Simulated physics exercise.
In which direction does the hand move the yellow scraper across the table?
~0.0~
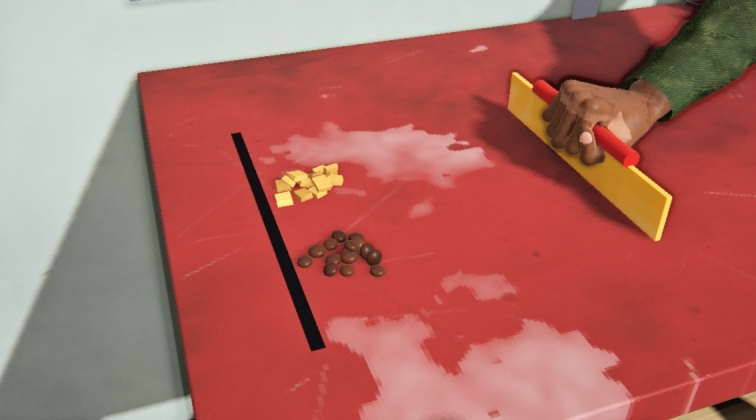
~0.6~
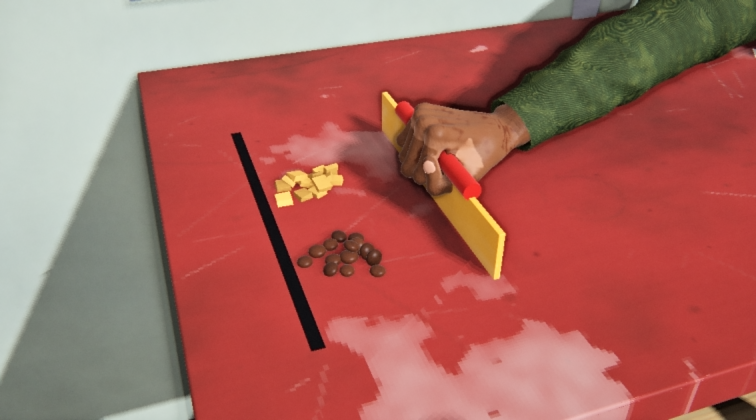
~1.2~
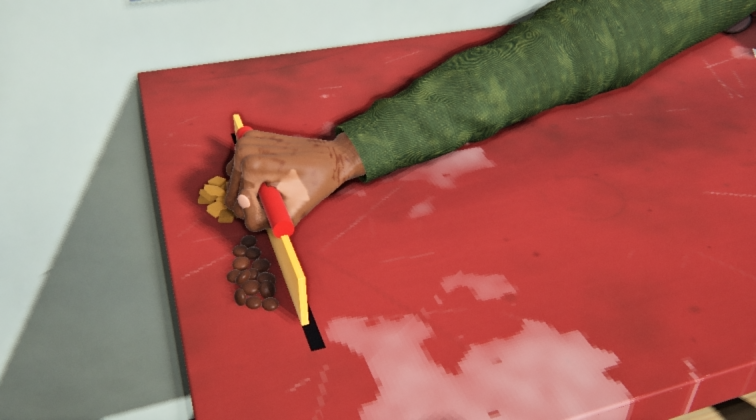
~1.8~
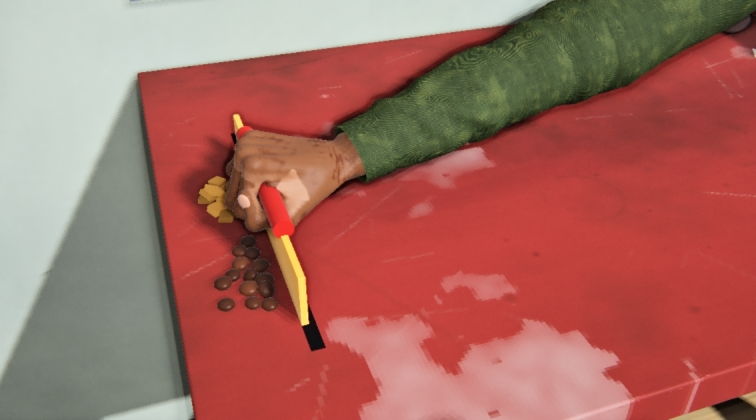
The hand moves the scraper to the left, toward the black strip.
